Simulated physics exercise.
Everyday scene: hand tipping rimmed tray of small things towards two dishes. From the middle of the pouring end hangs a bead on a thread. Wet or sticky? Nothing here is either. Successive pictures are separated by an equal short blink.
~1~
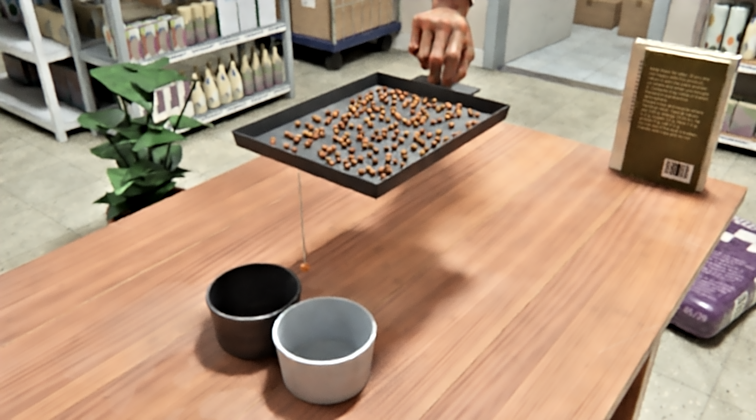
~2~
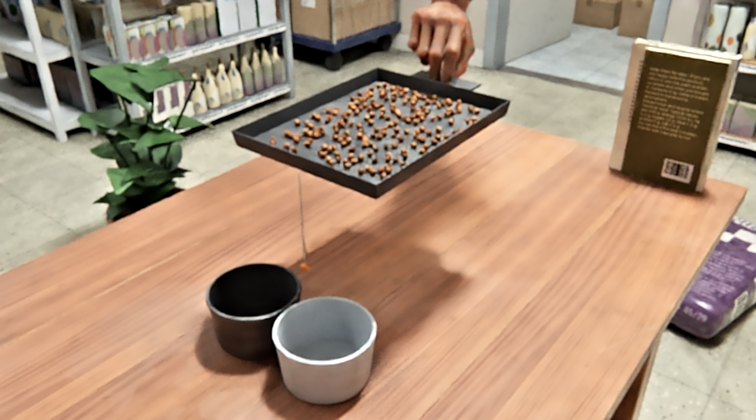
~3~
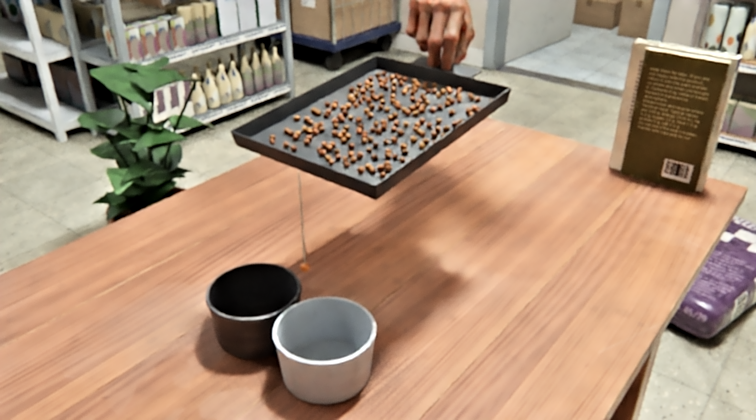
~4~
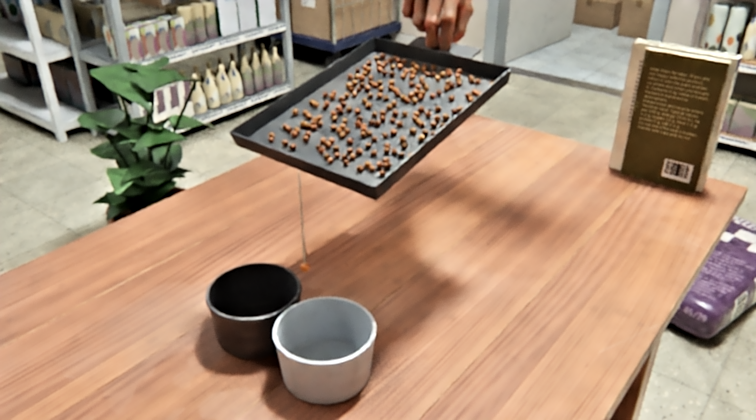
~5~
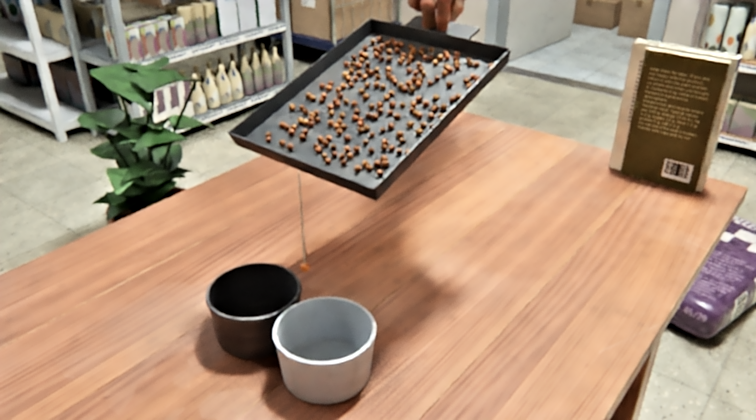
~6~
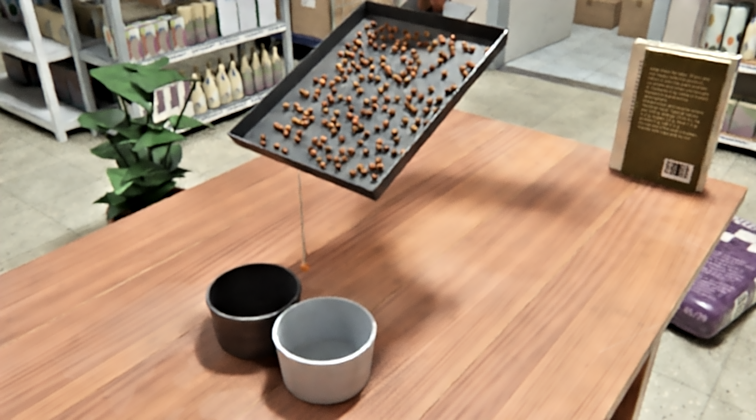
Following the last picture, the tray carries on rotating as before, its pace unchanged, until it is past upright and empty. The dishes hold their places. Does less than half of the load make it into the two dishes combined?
No, most likely the lost part will be a minority.
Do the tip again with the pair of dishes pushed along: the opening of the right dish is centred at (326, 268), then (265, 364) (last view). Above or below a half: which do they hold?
Well, not up to half at the first spot and not up to half at the second.
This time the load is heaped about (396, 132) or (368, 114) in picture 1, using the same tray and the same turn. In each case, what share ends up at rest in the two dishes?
From the first start you get 90 in a hundred, from the second 90 in a hundred.
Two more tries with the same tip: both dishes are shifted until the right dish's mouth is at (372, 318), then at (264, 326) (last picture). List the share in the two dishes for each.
About 40 and 50 per cent.
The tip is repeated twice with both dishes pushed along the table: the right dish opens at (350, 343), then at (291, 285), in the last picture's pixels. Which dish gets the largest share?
The first try: Left. The second: The dish on the right.
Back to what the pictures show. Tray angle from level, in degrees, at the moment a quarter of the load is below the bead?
A tilt of roughly 105°.
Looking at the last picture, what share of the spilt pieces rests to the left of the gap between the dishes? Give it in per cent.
It comes to about 90 percent.
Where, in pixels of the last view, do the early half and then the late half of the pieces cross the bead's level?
Half one: (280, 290), half two: (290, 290).
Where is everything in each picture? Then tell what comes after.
The first frame shows corners of the pouring end (235, 130) and (376, 182), level; middle of the load (391, 127), cereal balls; left dish (221, 330); right dish (292, 373); bead on its thread (305, 267).
The second frame shows corners of the pouring end (235, 130) and (376, 182), level; middle of the load (391, 125).
The third frame shows corners of the pouring end (234, 131) and (375, 183), tipped barely, level across its low end; middle of the load (390, 118).
The fourth frame shows corners of the pouring end (233, 131) and (374, 184), tipped a little, level across its low end; middle of the load (389, 107).
The fifth frame shows corners of the pouring end (232, 132) and (373, 186), tipped clearly, level across its low end; middle of the load (386, 97).
The sixth frame shows corners of the pouring end (230, 132) and (372, 188), tipped clearly, level across its low end; middle of the load (381, 91), every one on the move; left dish (221, 330); right dish (292, 373).
Just after the last frame, tray tipped steeply; the larger part on the tray; roughly a quarter in the air.
A moment on, tray tipped past a quarter turn; roughly a third on the tray; about a tenth in the right dish; about a tenth in the left dish; about a tenth outside both; roughly a third in the air.
Further on, tray tipped past a quarter turn; roughly half in the right dish; roughly half in the left dish; about a tenth outside both.
When it is over, tray tipped past a quarter turn; roughly half in the right dish; roughly half in the left dish; about a tenth outside both.
